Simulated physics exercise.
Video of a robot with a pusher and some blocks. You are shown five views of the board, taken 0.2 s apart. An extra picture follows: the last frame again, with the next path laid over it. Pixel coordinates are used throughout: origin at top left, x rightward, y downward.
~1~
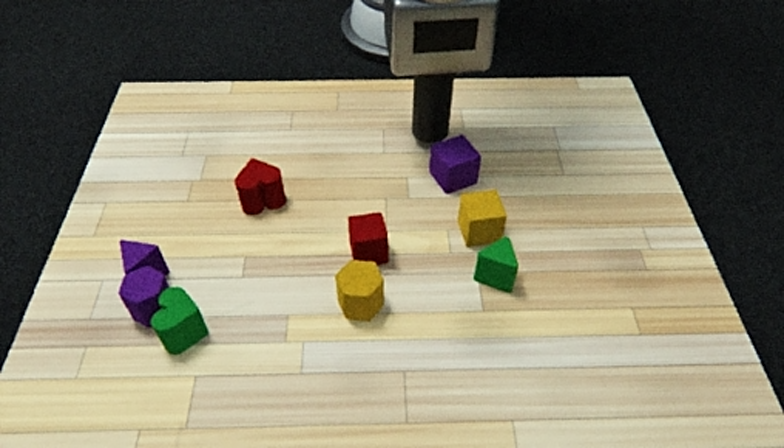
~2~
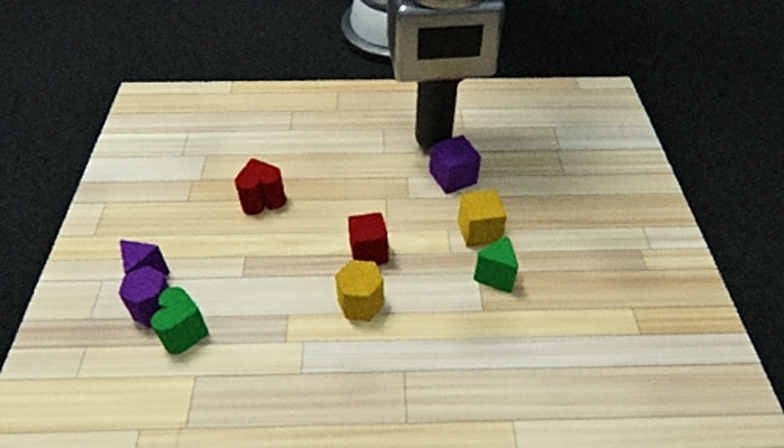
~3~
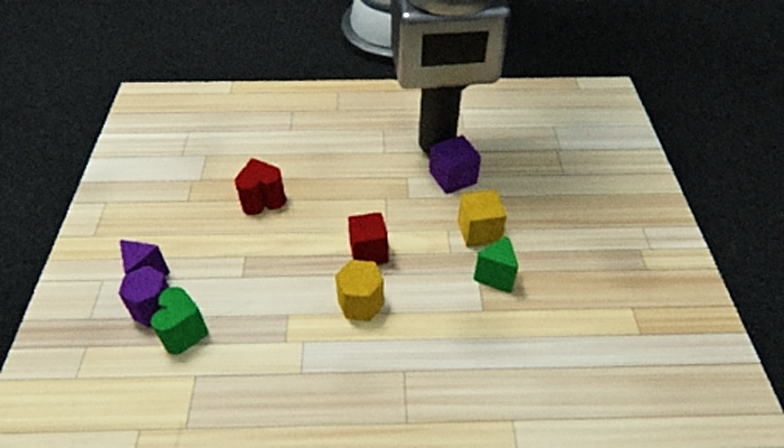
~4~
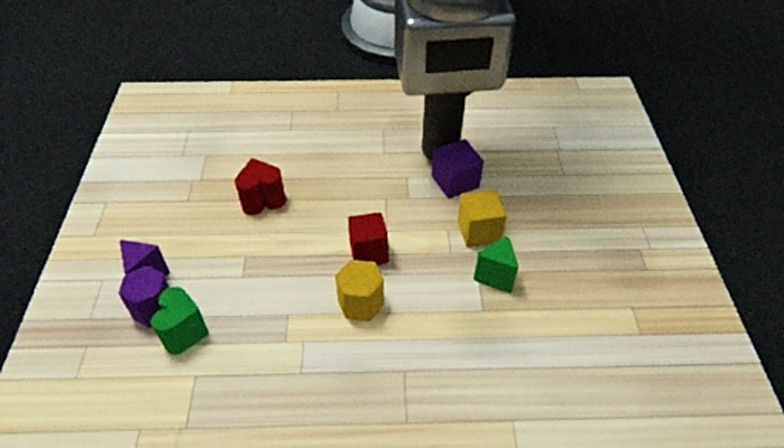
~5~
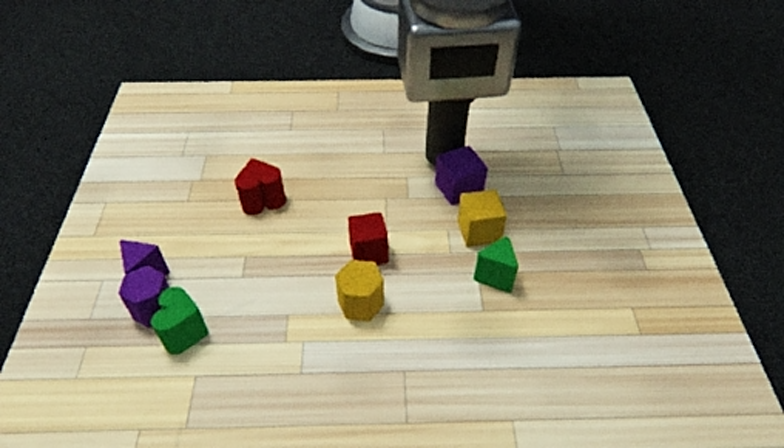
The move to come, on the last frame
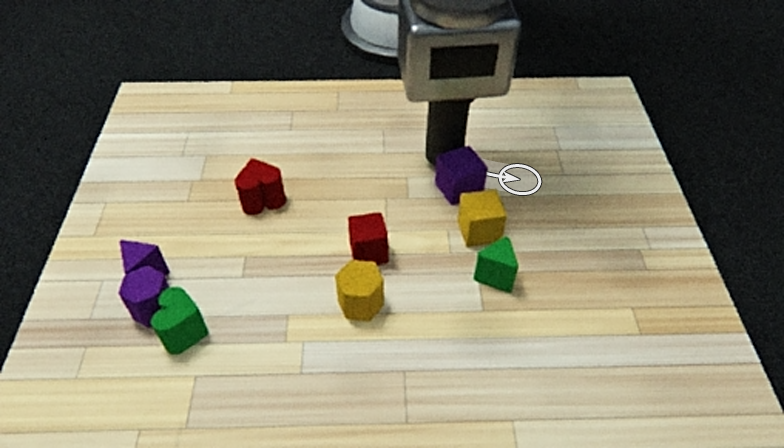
A robot arm with a dark pusher stands at the back of a pale wooden board, seen from above and in front against black surroundings. Beside it sit a purple cube, a yellow cube and a green triangular block, with red and yellow blocks mid-board and purple and green ones at left. The pusher edges forward and slightly right, nudging the purple cube toward the yellow one, while the camera stays still.
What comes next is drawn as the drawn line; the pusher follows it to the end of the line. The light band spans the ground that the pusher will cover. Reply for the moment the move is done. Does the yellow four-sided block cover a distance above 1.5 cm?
My answer is no.
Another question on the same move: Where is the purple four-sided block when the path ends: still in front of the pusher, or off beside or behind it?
Slipped loose.
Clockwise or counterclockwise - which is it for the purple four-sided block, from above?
It twists with the clock when seen from above.
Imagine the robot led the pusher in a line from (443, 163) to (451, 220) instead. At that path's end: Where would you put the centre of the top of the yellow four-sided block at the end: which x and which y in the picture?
I predict (514, 243).
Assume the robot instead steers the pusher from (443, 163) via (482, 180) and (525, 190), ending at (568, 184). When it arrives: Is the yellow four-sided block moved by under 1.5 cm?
That would be a yes.
The drawn path runs from (443, 163) through (481, 172) to (520, 179).
The first path, step by step. Halfway along, pusher (482, 165); purple four-sided block (474, 171), turned 35° clockwise.
At the end, pusher (522, 172); purple four-sided block (475, 172), turned 40° clockwise; yellow four-sided block not moved.
